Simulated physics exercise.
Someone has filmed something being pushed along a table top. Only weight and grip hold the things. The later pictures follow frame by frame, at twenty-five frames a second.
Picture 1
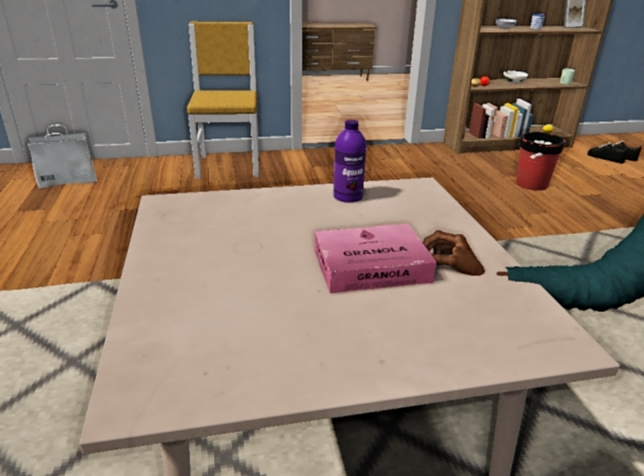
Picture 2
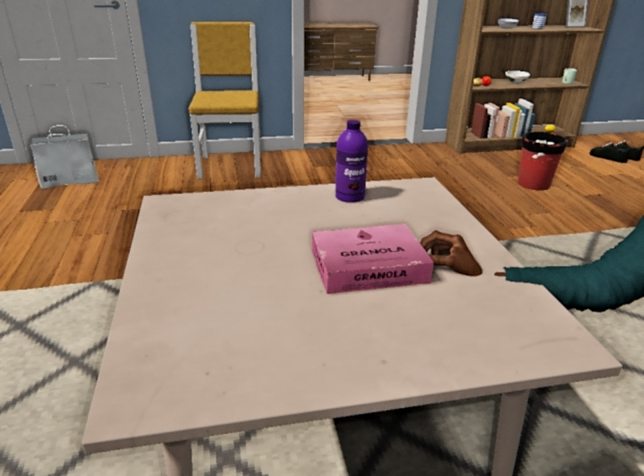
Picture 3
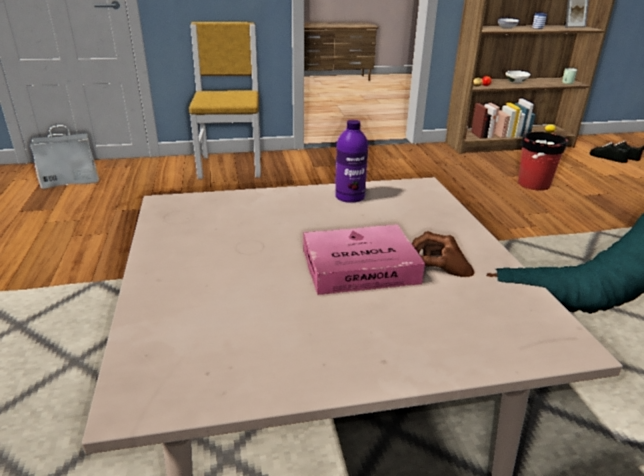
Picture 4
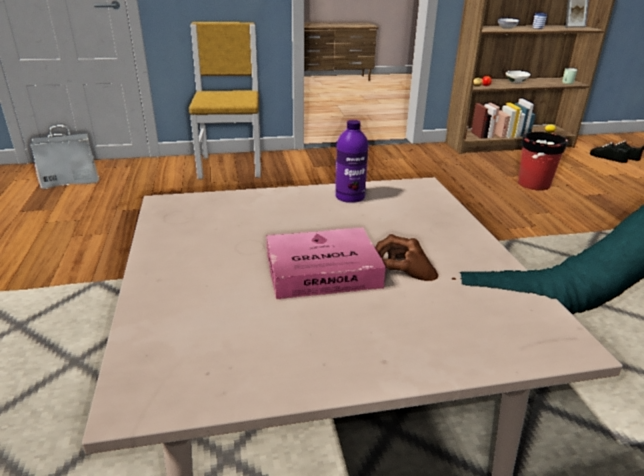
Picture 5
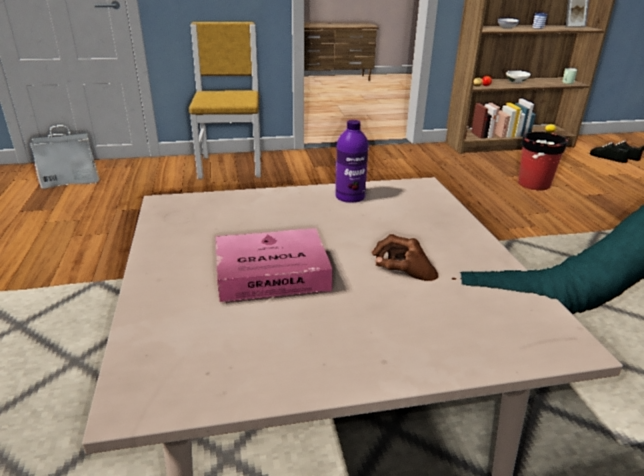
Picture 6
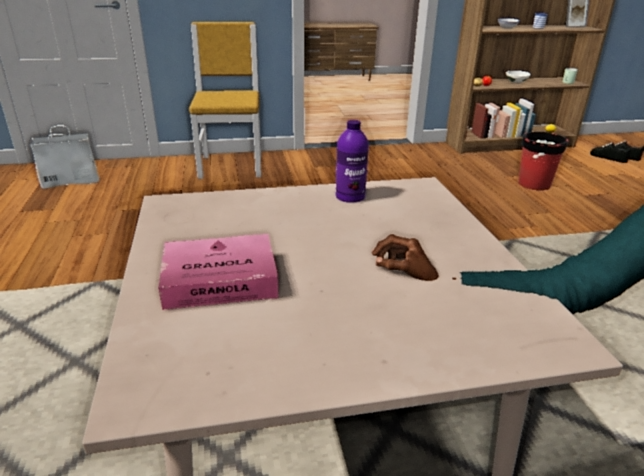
In a room with a wooden floor, a pink granola box lies on a pale table near a purple bottle. A hand in a teal sleeve pushes the box slowly, then faster, to the left. The hand halts mid-table, and the box slides on alone toward the table's left side.
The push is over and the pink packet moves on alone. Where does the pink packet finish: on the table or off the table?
The pink packet falls off the table.
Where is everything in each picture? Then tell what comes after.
Under the hand; pink packet (372, 256), in the first picture.
Under the hand; pink packet (369, 257), in the second picture.
Under the hand; pink packet (360, 257), in the third picture.
Pink packet (323, 261), in the fourth picture.
Pink packet (271, 263) moved a little, in the fifth picture.
Pink packet (219, 269) moved about its own width, in the sixth picture.
Then, 0.20 s later than the last frame, pink packet now off the table.
Then, 0.40 s later than the last frame, things are still on the move.
Then, 0.60 s later than the last frame, as before.
When it is over, off the table, pink packet.
